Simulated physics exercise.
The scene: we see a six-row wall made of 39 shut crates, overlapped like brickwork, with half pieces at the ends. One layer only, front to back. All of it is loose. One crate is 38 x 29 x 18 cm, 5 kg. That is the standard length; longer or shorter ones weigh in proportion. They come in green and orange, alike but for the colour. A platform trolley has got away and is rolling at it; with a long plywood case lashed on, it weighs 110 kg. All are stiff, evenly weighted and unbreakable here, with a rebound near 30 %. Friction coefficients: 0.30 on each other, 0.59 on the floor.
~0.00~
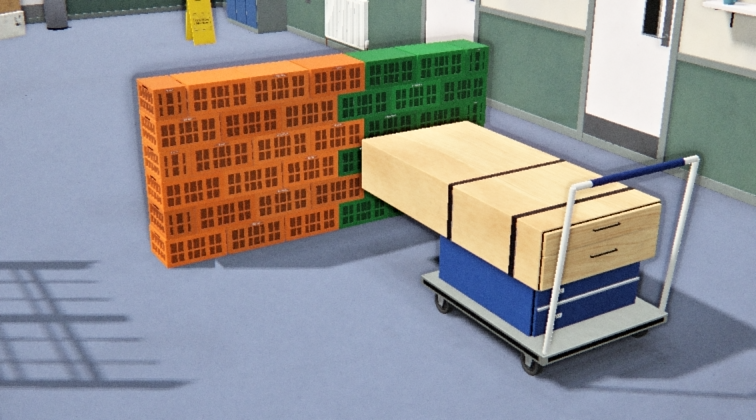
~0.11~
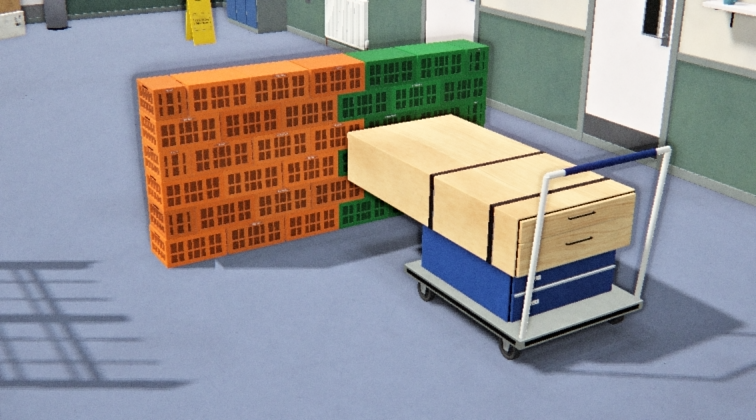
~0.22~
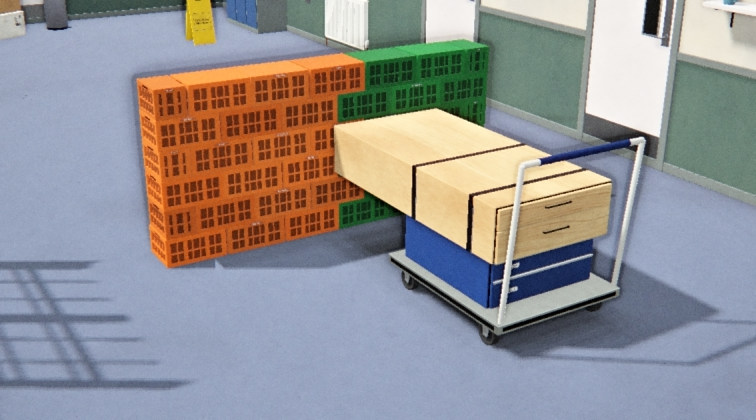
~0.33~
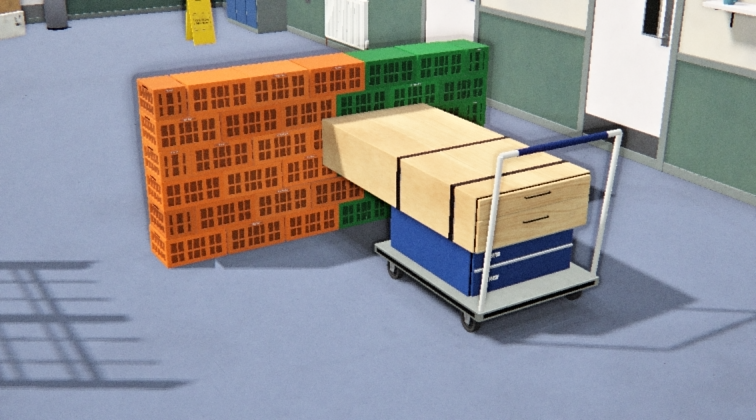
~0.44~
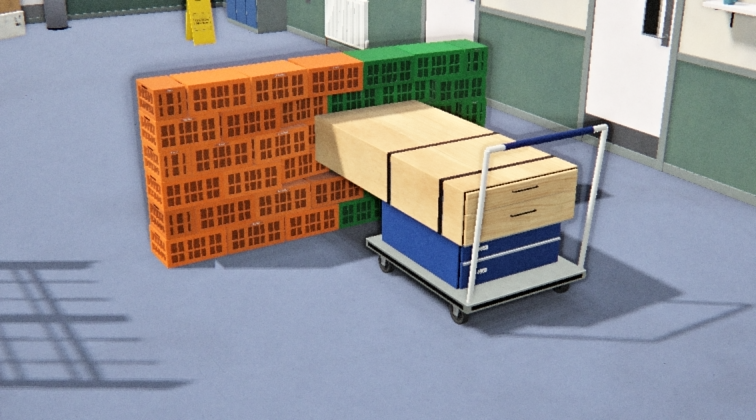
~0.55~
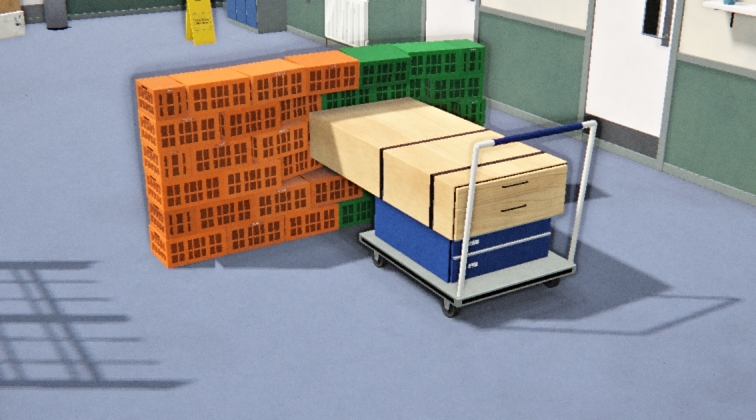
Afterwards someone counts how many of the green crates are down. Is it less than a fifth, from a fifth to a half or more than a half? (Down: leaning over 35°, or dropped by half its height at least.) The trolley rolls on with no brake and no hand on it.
It comes to over a half.
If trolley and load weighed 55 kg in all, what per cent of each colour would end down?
Then orange 0, green 0 per cent.
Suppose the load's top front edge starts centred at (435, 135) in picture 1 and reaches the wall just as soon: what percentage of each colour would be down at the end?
In that case orange 40, green 60 per cent.
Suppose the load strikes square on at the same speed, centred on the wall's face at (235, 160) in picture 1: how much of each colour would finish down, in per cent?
In that case orange 80, green 10 per cent.
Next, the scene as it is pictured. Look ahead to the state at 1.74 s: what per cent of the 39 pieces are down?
50 per cent by then.
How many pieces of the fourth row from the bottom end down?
4 of them.
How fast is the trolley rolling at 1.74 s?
Roughly 0.2 m/s.
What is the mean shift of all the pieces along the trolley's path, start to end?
About 45 cm.
After 0.88 s, load 34 cm past the wall's line, still rolling; none of the 18 green crates down (0 of 39 in all colours); top green crate leaning 13°; top orange crate leaning 12°.
After 1.22 s, load 44 cm past the wall's line, still rolling; 11 of the 18 green crates down (20 of 39 in all colours); top green crate leaning 26°, 53 cm lower; top orange crate leaning 37°.
After 1.74 s, load 55 cm past the wall's line, still rolling; 11 of the 18 green crates down (20 of 39 in all colours); top green crate leaning 4°, 62 cm lower; top orange crate leaning 39°, 62 cm lower.
At rest (3.5 s), load 62 cm past the wall's line, stopped; 11 of the 18 green crates down (20 of 39 in all colours); top green crate 62 cm lower; top orange crate on its side. That is 61 per cent. As the last picture would show them, middles, top green crate near (327, 126), top orange crate near (91, 178).
